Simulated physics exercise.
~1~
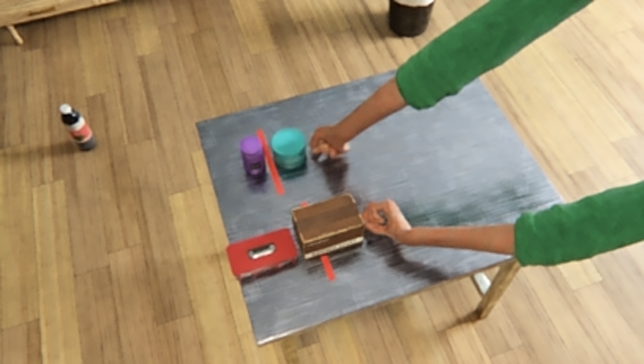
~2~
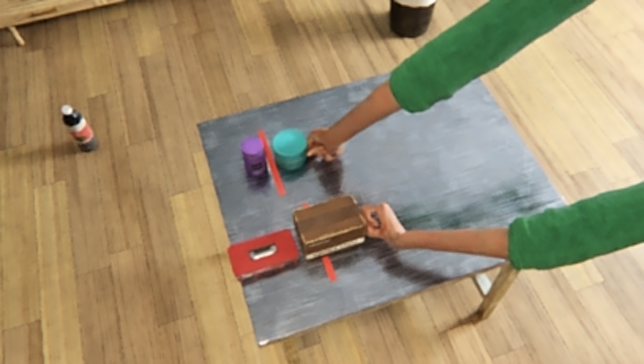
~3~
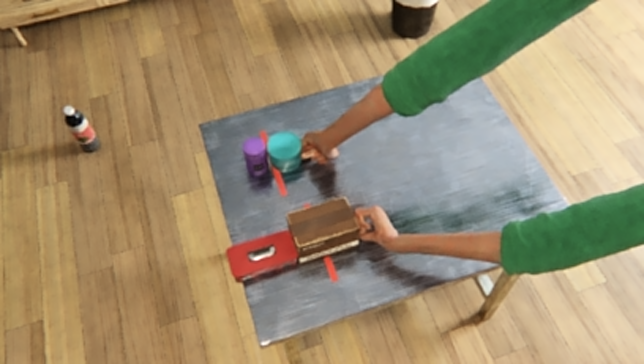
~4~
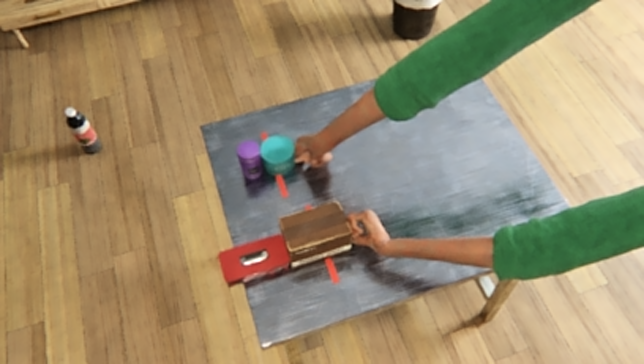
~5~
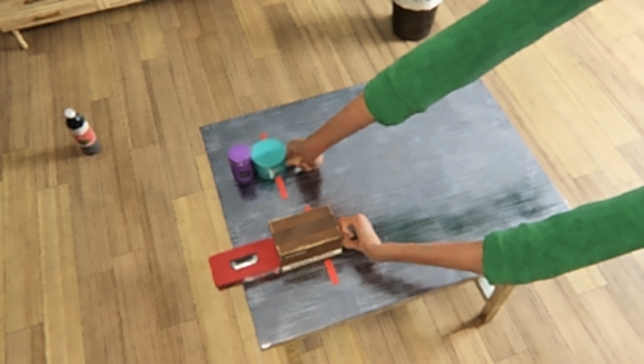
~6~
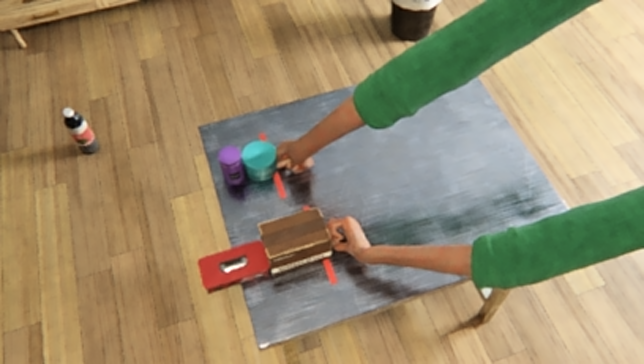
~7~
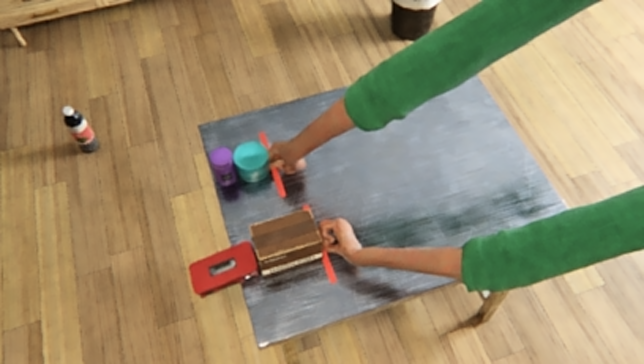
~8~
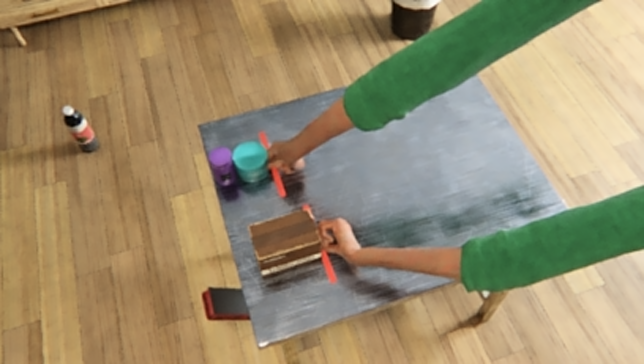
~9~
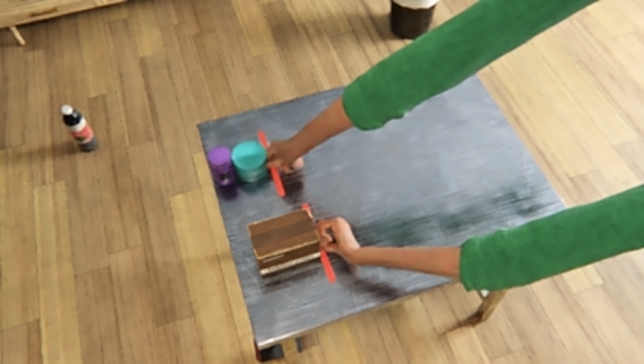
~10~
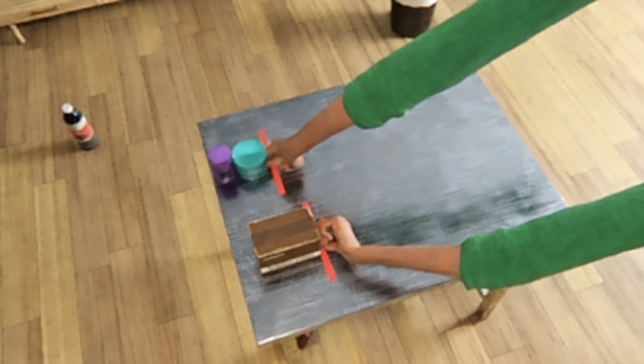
A red case tipped off the edge of a dark table and dropped to the floor after two green-sleeved hands slid a brown box and a turquoise tub leftward, pushing it and a purple jar along, while the jar stayed standing on top.
